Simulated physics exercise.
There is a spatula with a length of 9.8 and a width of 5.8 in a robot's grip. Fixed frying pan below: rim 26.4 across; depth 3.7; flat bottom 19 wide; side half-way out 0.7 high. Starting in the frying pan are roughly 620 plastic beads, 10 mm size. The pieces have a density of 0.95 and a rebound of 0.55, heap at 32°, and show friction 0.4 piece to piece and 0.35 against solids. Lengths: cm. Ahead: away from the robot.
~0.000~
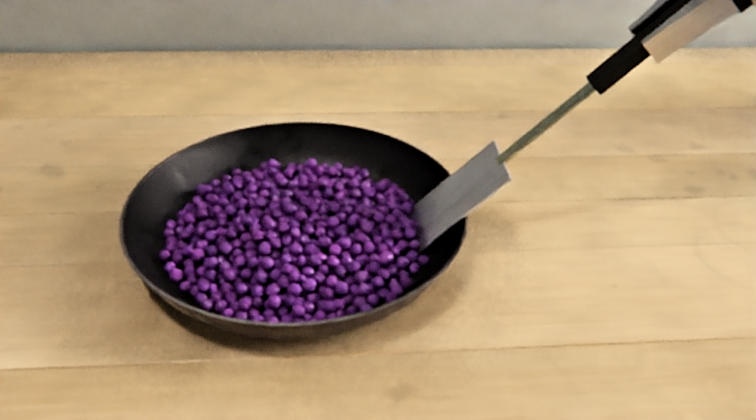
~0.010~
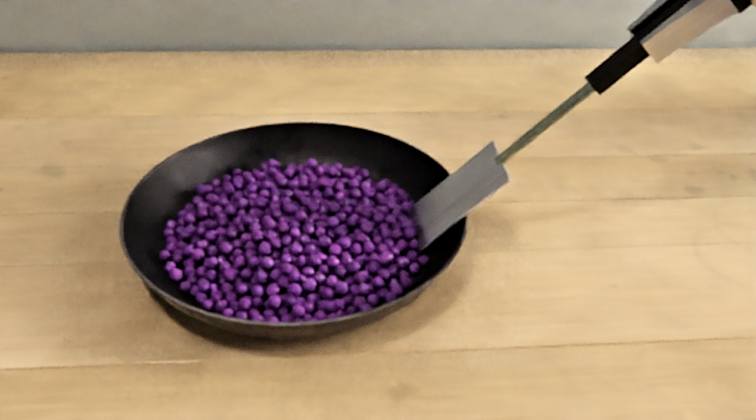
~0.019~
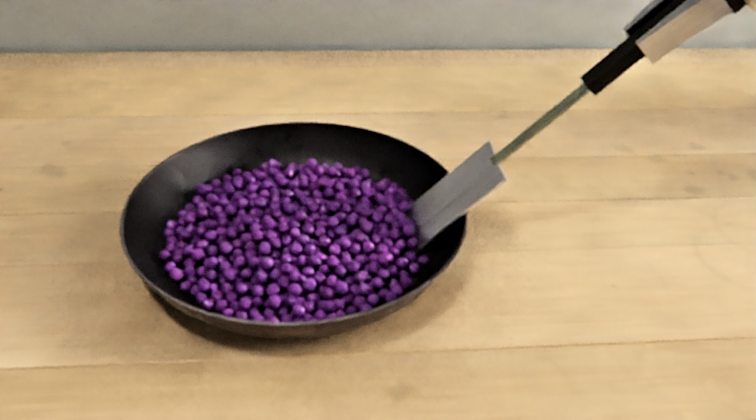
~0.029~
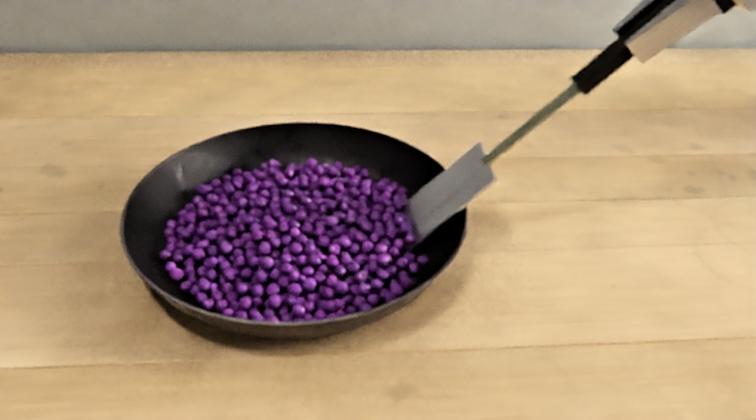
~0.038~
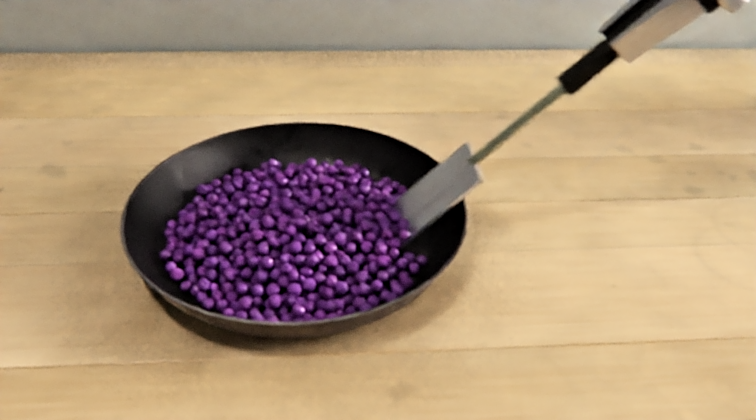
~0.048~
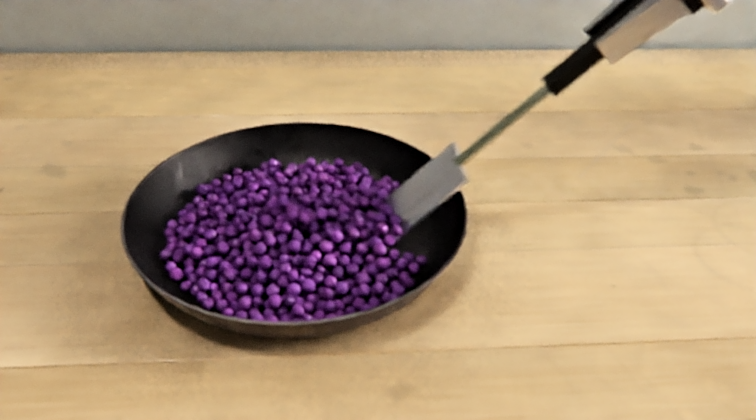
At first, a robot arm holds a spatula against the right side of a black frying pan filled with small purple beads on a wooden surface. The spatula barely shifts, then slides a short way left into the pan, nudging the beads near its blade while the rest stay almost still.
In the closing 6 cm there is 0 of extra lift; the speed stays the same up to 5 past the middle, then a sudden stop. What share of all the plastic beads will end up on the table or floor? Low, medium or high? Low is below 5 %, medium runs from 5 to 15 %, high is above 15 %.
The share is low, below 5 %.
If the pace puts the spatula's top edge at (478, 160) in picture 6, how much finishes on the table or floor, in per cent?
Share: Roughly 0 %.
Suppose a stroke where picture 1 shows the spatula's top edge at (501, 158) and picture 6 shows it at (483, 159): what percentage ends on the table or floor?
Around 0 per cent finishes there.
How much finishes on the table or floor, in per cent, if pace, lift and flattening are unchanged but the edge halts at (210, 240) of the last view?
5 %, roughly.
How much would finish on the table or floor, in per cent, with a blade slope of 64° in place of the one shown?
In that case, around 5 percent would end up on the table or floor.
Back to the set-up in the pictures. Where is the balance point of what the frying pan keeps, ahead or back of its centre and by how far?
Roughly 3.5 centimetres ahead.
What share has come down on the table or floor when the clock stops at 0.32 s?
I'd say close to 0 in a hundred.
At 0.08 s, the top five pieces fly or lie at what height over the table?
I'd say close to 5 cm on average.
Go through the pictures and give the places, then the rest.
The first frame shows spatula top edge at (503, 159), sloping 46°; upper third of the load around (303, 224), from x 165 to 425, top at y 165; 622 in the frying pan.
The second frame shows spatula top edge at (502, 159), sloping 46°; upper third of the load around (304, 224), from x 165 to 425, top at y 165.
The third frame shows spatula top edge at (498, 159), sloping 46°; upper third of the load around (304, 224), from x 165 to 425, top at y 165.
The fourth frame shows spatula top edge at (488, 160), sloping 46°; upper third of the load around (309, 222), from x 165 to 420, top at y 165.
The fifth frame shows spatula top edge at (475, 160), sloping 46°; upper third of the load around (312, 223), from x 165 to 420, top at y 165.
The sixth frame shows spatula top edge at (461, 161), sloping 46°; upper third of the load around (311, 221), from x 165 to 420, top at y 160; 622 in the frying pan.
By 0.08 s, sloping 46°, highest piece 5 above the table; 622 in the frying pan.
By 0.11 s, sloping 46°, highest piece 6 above the table; 622 in the frying pan.
By 0.32 s, sloping 46°, highest piece 5 above the table; 614 in the frying pan, 5 on the table or floor, 3 on the blade or in flight.
By 1.37 s, sloping 46°, highest piece 4 above the table; 614 in the frying pan, 8 on the table or floor.
Final count, 614 in the frying pan, 8 on the table or floor. That is 1 % on the table or floor.
